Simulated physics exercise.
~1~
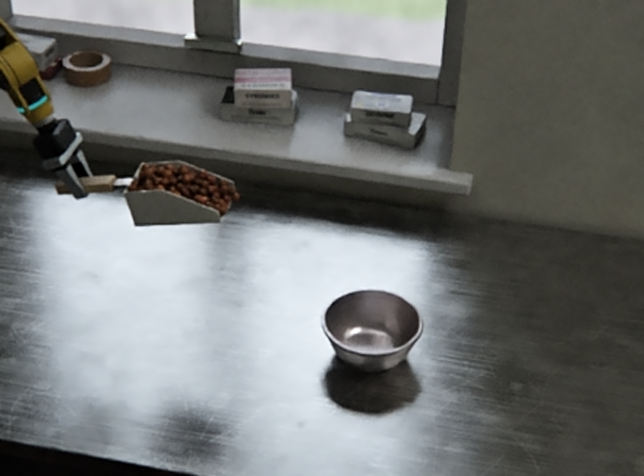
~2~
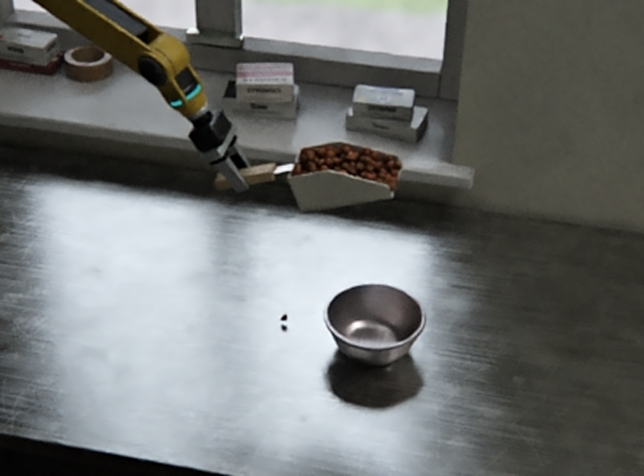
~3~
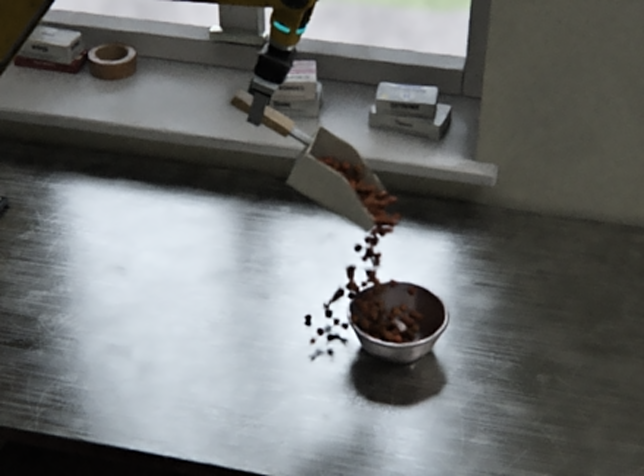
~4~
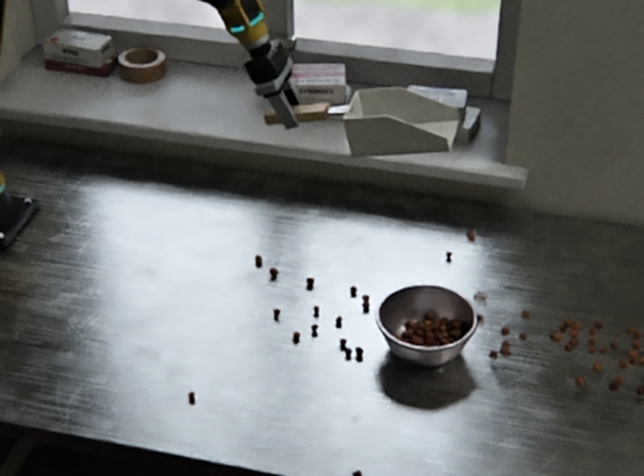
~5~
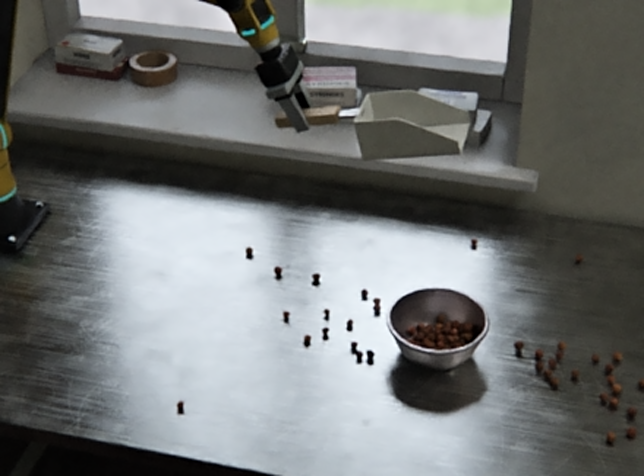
On a dark table by a window, a robot arm's scoop spills nuts into and around a metal bowl.
